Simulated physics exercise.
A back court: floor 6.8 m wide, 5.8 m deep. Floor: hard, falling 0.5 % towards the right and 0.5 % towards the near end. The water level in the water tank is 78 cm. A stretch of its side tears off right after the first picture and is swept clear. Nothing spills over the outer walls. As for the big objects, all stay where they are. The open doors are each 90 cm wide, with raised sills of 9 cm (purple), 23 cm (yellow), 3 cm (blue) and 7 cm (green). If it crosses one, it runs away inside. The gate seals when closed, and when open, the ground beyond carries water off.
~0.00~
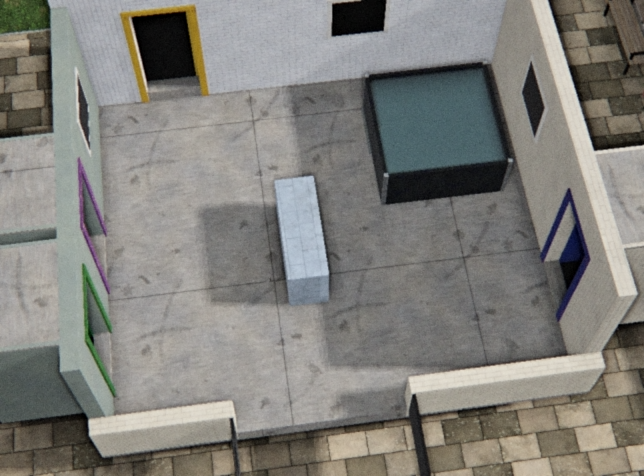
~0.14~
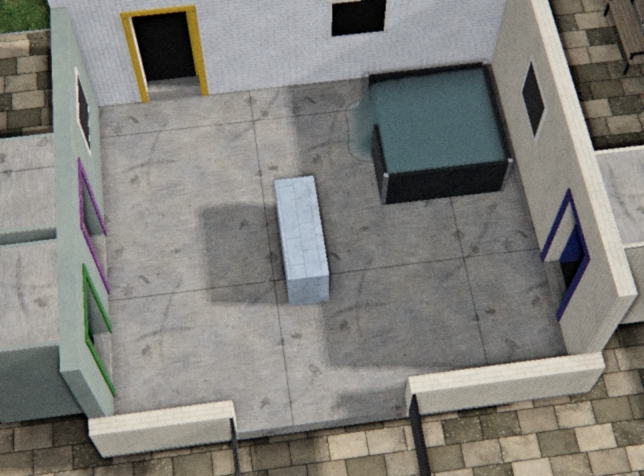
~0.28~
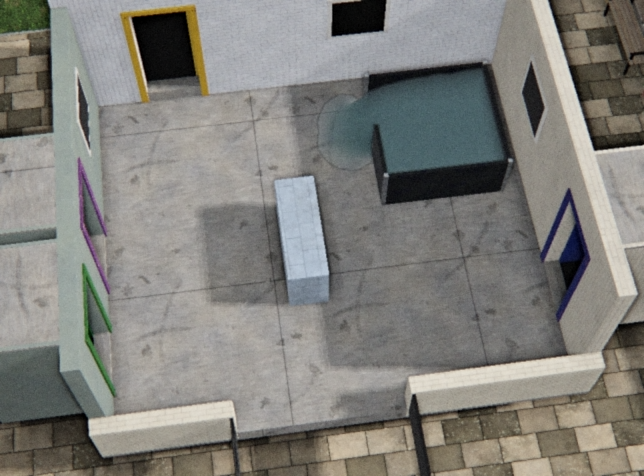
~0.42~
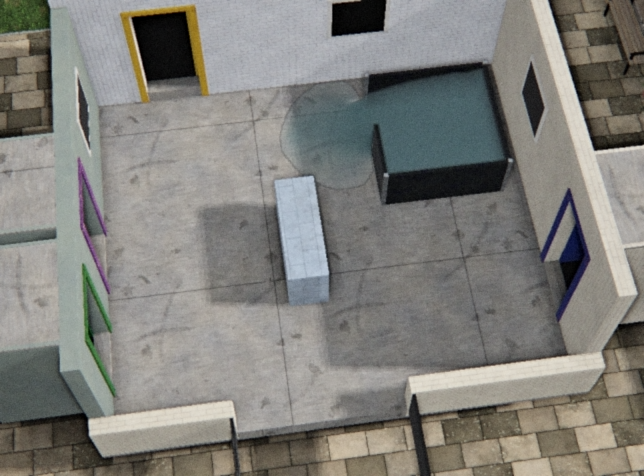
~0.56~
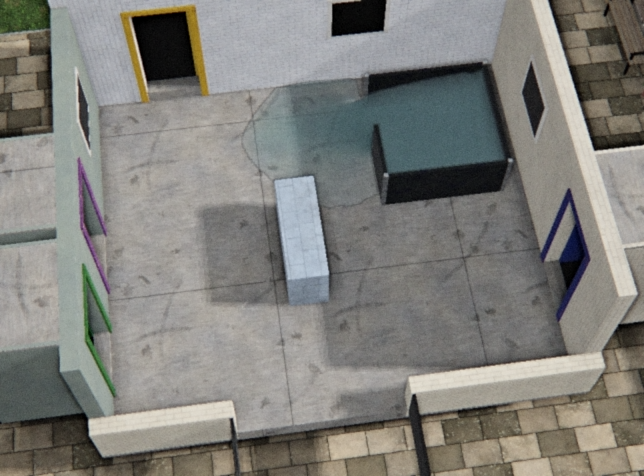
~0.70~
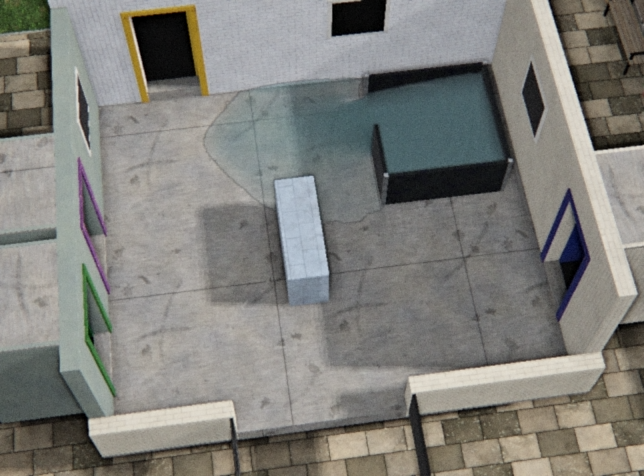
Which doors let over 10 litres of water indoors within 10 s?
At the end, purple door: Surplus, yellow door: Short, blue door: Surplus, green door: Surplus.
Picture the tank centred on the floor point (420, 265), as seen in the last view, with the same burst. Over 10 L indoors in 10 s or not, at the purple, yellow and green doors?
Purple gets no more than that, yellow gets no more than that, green gets no more than that.
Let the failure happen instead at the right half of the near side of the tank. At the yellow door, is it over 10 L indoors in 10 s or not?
Compared with the limit, yellow is less.
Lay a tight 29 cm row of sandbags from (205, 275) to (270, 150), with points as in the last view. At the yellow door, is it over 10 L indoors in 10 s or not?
Note, yellow vs limit: Lower.
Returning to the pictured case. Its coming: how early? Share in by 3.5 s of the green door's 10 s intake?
Some 0 per cent by then.
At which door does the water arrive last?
That would be the blue door, last of all.
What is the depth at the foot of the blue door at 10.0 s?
Roughly 8.5 cm deep.
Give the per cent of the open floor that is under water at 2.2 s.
Covered: Roughly 40 %.
After 1.4 s water covers 30 % of the floor and is deepest (40 cm) near (361, 130); purple door not reached, yellow door 13 cm at the sill, 0 L in, blue door not reached, green door not reached.
After 2.2 s water covers 40 % of the floor and is deepest (44 cm) near (112, 139); purple door 19 cm at the sill, 3 L in, yellow door 13 cm at the sill, 0 L in, blue door not reached, green door not reached.
After 3.5 s water covers 45 % of the floor and is deepest (27 cm) near (156, 144); purple door 13 cm at the sill, 46 L in, yellow door 14 cm at the sill, 0 L in, blue door not reached, green door 10 cm at the sill, 0 L in.
After 6.0 s water covers 65 % of the floor and is deepest (20 cm) near (141, 429); purple door 10 cm at the sill, 60 L in, yellow door 14 cm at the sill, 0 L in, blue door not reached, green door 11 cm at the sill, 8 L in.
After 10.0 s water covers 90 % of the floor and is deepest (12 cm) near (116, 432); purple door 6 cm at the sill, 62 L in, yellow door 6 cm at the sill, 0 L in, blue door 9 cm at the sill, 22 L in, green door 12 cm at the sill, 62 L in.
